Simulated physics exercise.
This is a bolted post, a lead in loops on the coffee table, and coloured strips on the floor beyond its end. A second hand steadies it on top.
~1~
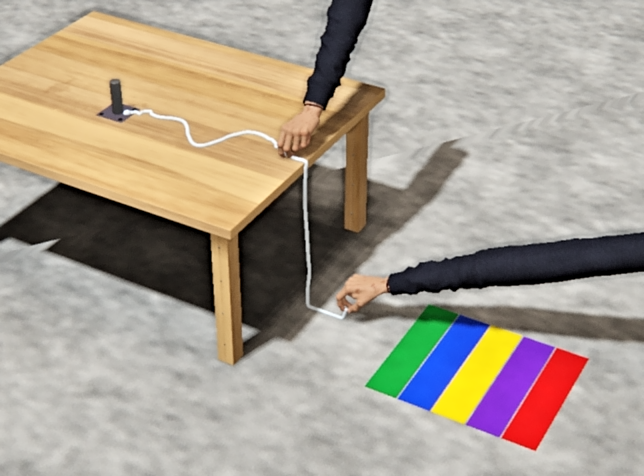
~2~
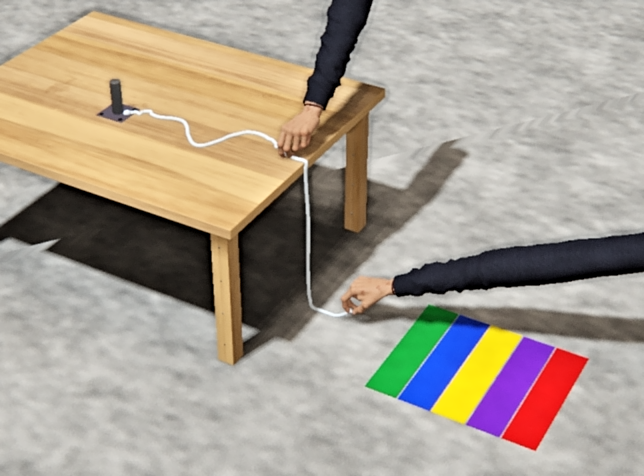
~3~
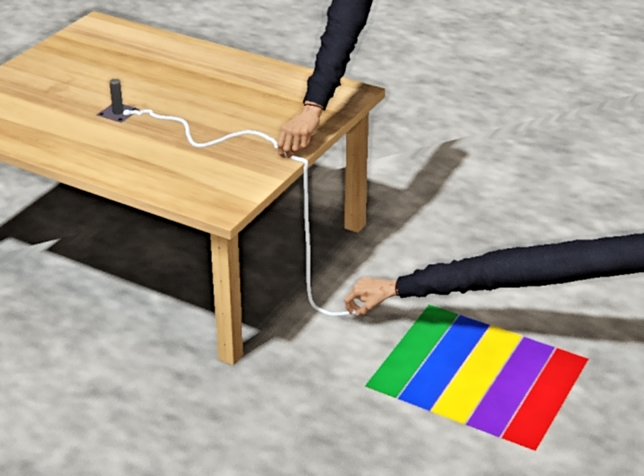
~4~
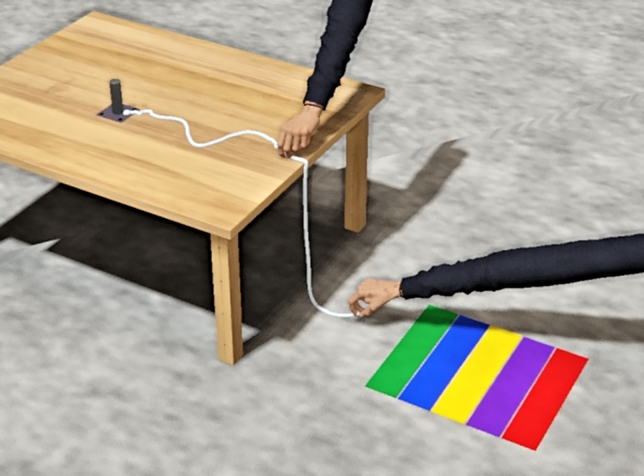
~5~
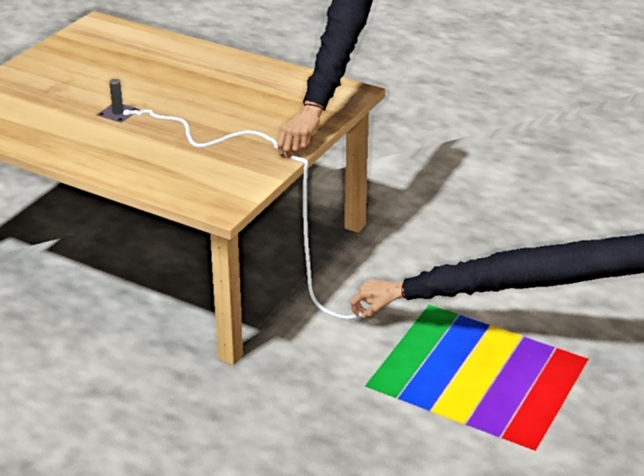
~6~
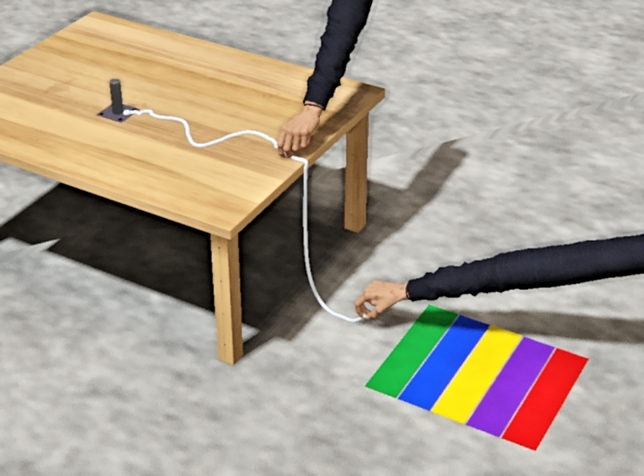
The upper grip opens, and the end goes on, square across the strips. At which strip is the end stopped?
Over purple.
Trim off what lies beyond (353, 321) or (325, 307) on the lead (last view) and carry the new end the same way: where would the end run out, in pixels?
In that order: (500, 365) and (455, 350).
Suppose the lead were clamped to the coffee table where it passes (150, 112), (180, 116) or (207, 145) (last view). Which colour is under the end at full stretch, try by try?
Try by try: Purple; purple; yellow.
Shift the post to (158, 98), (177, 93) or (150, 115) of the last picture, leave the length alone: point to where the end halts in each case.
About (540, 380), (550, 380) and (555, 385).
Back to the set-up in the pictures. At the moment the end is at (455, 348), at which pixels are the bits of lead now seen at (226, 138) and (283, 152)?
The first at (257, 152), the second at (308, 195).
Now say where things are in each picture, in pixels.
End (346, 309); green (392, 376); blue (425, 388); yellow (459, 401); purple (493, 414); red (528, 427), in the first frame.
End (351, 311); lead through (151, 114) (191, 140) (255, 133) (303, 163) (309, 230) (309, 290), in the second frame.
End (354, 312), in the third frame.
End (358, 313); lead through (151, 114) (191, 140) (255, 133) (303, 163) (306, 229) (310, 291), in the fourth frame.
End (361, 314), in the fifth frame.
End (365, 316); lead through (151, 114) (191, 140) (255, 133) (303, 163) (305, 229) (315, 292), in the sixth frame.
A little later, end near (455, 348); over blue.
Next, end near (496, 362); over yellow.
When it is tight, end near (521, 371); over purple. The end stops over the purple strip.
